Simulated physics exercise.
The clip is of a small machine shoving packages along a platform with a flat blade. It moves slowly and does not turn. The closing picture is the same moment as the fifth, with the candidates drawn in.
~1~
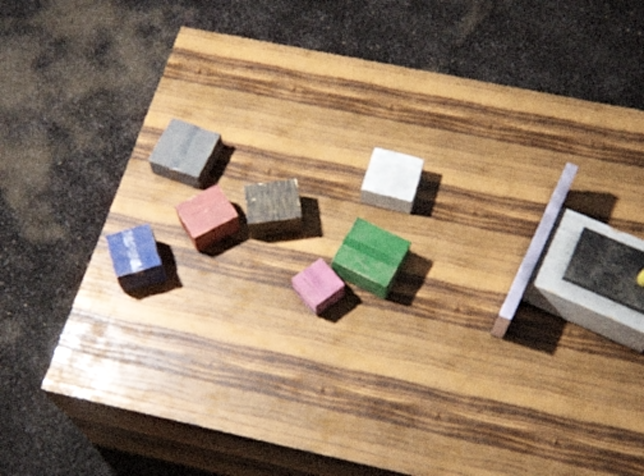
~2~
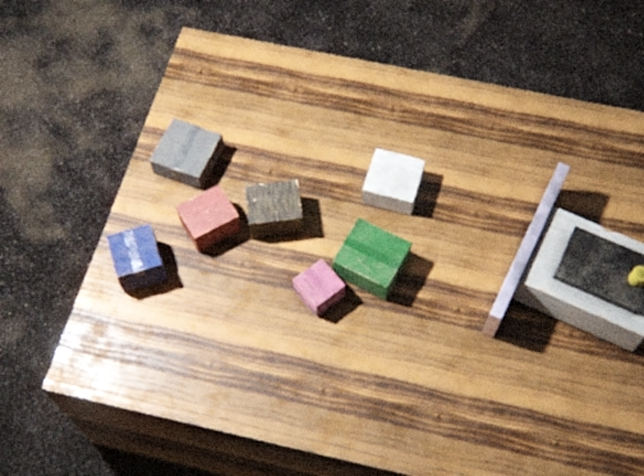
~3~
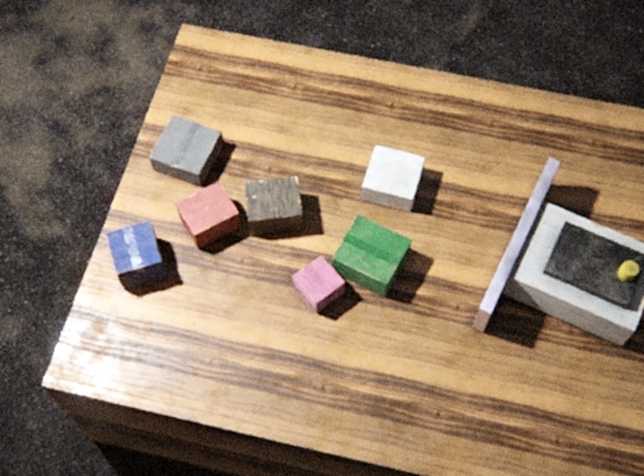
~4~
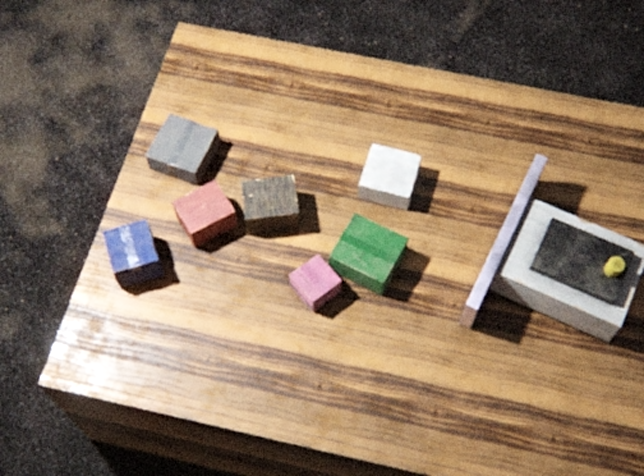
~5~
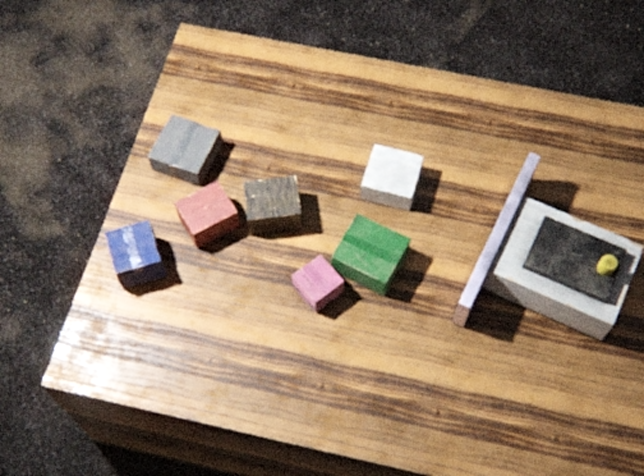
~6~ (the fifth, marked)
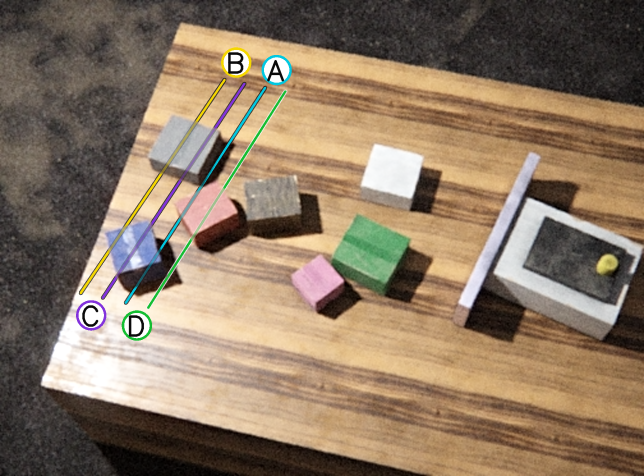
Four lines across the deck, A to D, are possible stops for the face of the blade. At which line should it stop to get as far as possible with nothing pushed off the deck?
Up to line D.
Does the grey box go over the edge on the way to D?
No.
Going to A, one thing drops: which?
It is the red crate.
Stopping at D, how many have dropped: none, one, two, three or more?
In all, none.
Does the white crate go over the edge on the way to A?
By then, no.
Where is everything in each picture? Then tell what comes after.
The first frame shows red crate (208, 218); white crate (392, 181); robot (608, 266).
The second frame shows robot (599, 266); blue box (137, 258).
The third frame shows robot (589, 260); pink box (319, 285).
The fourth frame shows robot (575, 257); red crate (206, 214).
The fifth frame shows robot (568, 255); green box (371, 254); blue box (136, 255); black crate (273, 205).
On the copy, A at (200, 189); B at (157, 180); C at (178, 184); D at (221, 193).
On D. First, robot (462, 233); white crate (388, 174); pink box (313, 284).
Then, robot (358, 212); grey box (179, 144); red crate (163, 203).
Finally, robot (281, 197); red crate (117, 188); grey box (161, 113); nothing has fallen.
By contrast, A drops the red crate; B drops the green box, black crate, grey box and red crate; C drops the black crate, grey box and red crate.
